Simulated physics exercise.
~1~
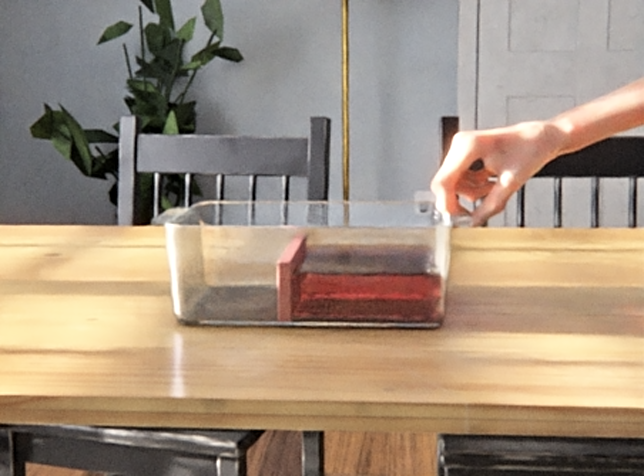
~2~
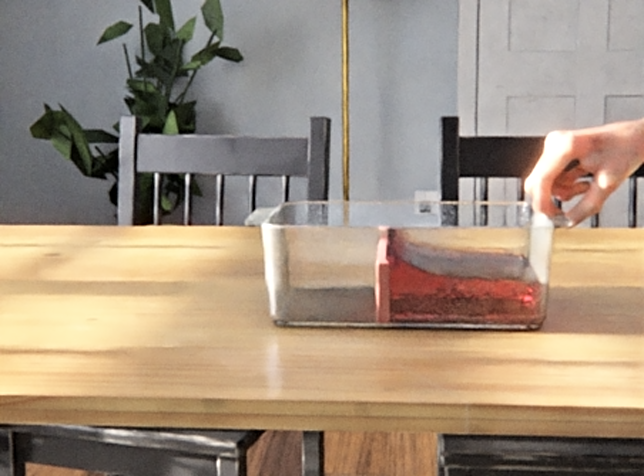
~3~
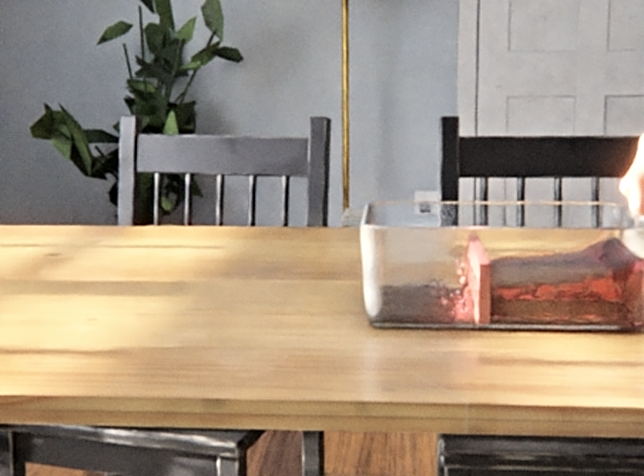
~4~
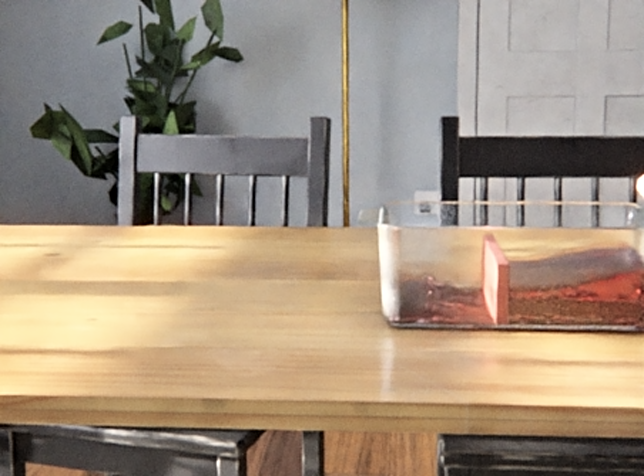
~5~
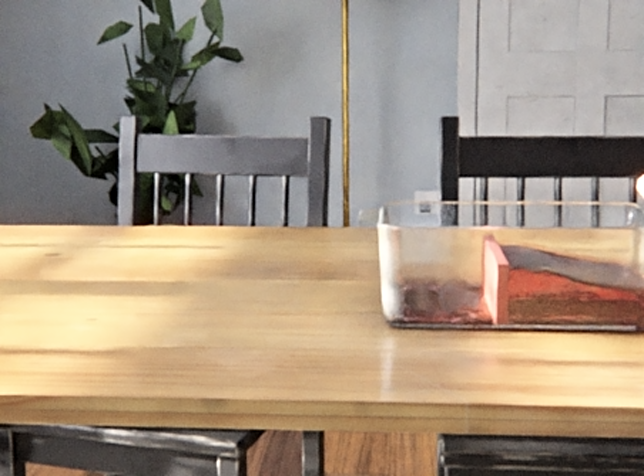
The video shows a hand pulling a clear container, split by a low reddish wall with red-looking liquid on its right side, rightward across a wooden table. The liquid sloshes and some crosses into the left side, where a little remains as the container stops near the right edge of view.
